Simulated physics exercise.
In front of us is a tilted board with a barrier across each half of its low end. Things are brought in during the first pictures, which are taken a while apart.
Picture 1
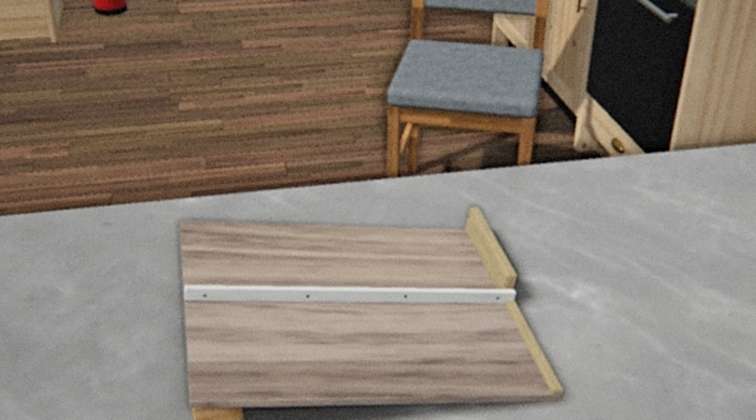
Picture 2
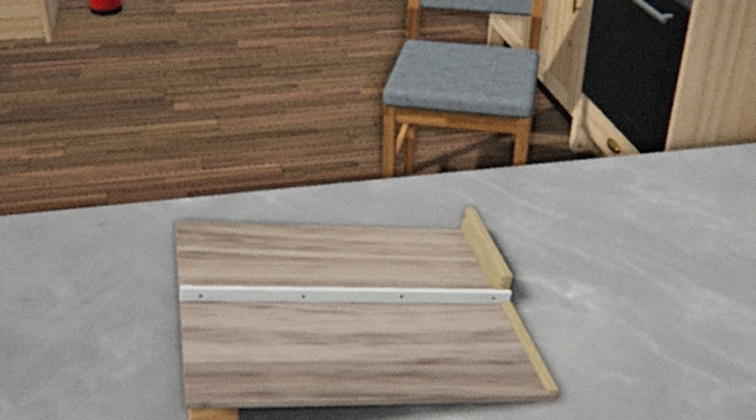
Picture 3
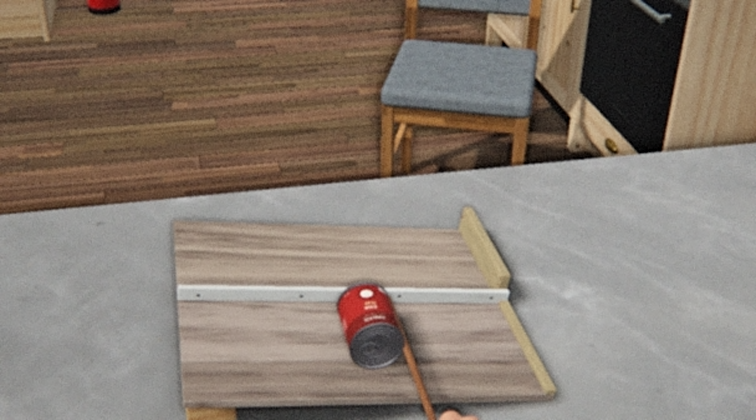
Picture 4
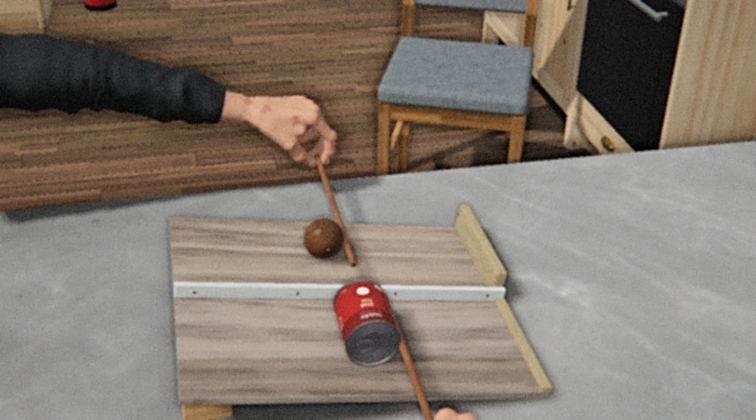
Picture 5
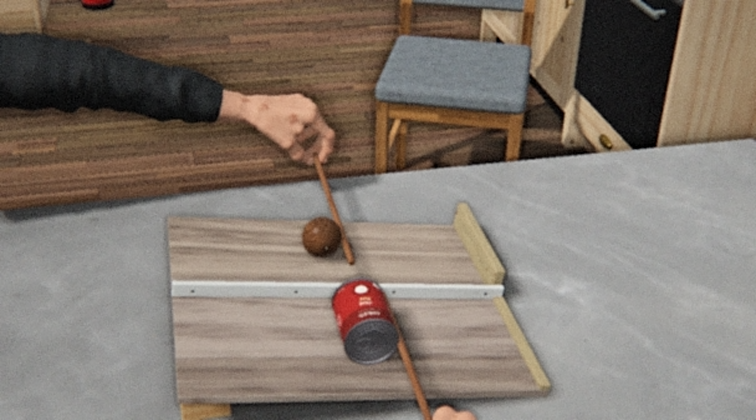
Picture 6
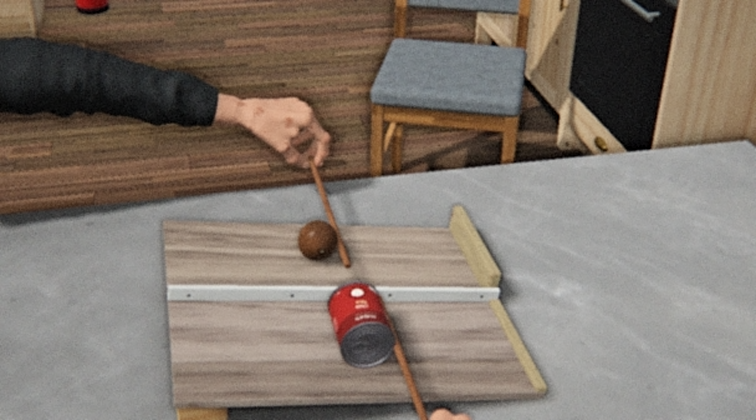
On a tilted board, a red tin and then a brown ball-like object appear, held back by sticks in two hands.
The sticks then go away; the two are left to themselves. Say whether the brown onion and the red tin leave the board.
Outcome: The brown onion does not get away. The red tin is not caught.
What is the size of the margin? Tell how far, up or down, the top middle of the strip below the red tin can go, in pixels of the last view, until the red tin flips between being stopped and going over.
Raise it by roughly 4 pixels.
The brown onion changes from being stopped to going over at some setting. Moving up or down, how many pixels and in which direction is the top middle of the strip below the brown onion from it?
Shift approx. 16 px, down.
Then, 0.50 s later than the last frame, brown onion rolling on the board near (384, 243); red tin rolling on the board near (431, 324).
Then, 0.88 s later than the last frame, brown onion rolling on the board near (449, 245); red tin off the board near (557, 328).
Then, 1.30 s later than the last frame, brown onion resting against the strip near (452, 244); red tin off the board near (682, 312).
When it is over, the brown onion gets caught, near (452, 244); the red tin runs past the strip.
